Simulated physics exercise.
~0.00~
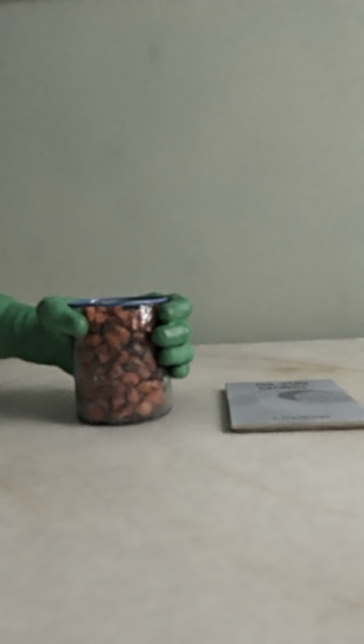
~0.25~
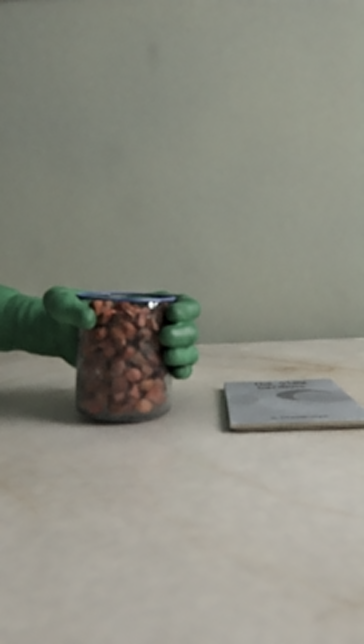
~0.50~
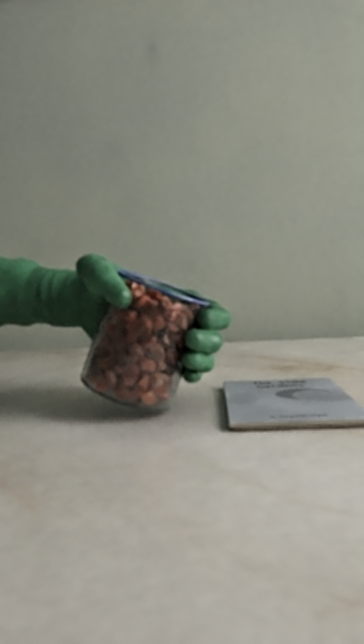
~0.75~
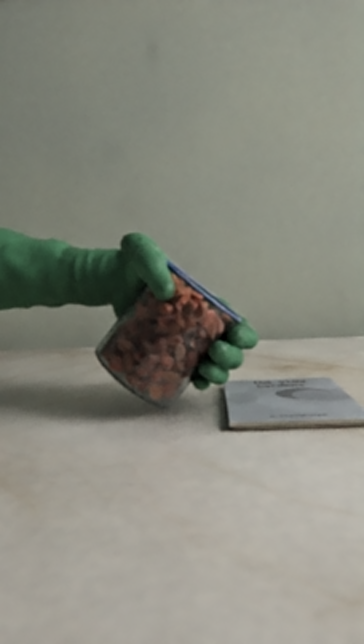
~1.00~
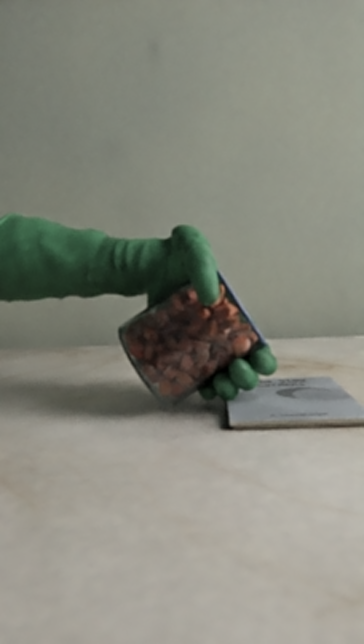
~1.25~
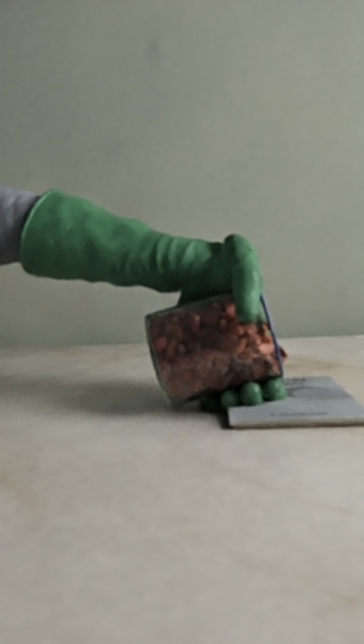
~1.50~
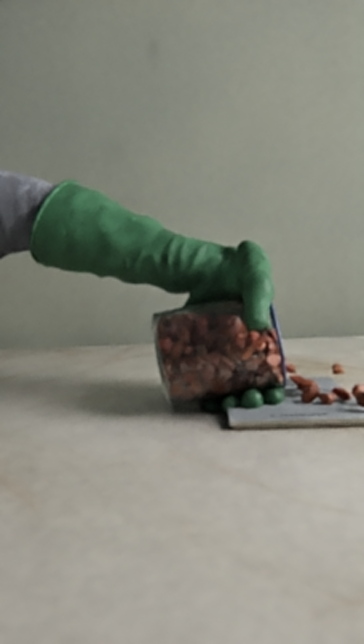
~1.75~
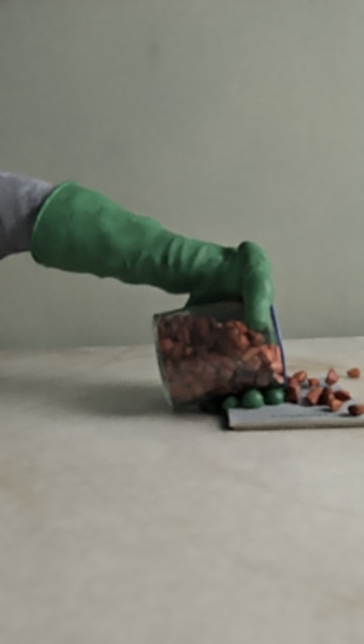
To begin with, a green-gloved hand holds an upright clear glass filled with reddish-brown chunks on a pale tabletop, with a thin grey book lying to its right. The hand then lifts the glass slightly and leans it to the right, with everything still inside. It carries the glass rightward, tipping it more steeply toward the book. The glass comes down almost on its side, its rim resting at the book's edge, and some chunks tumble out. At the end, the hand still holds it there, with a small scatter of pieces on and around the book while most remain inside.
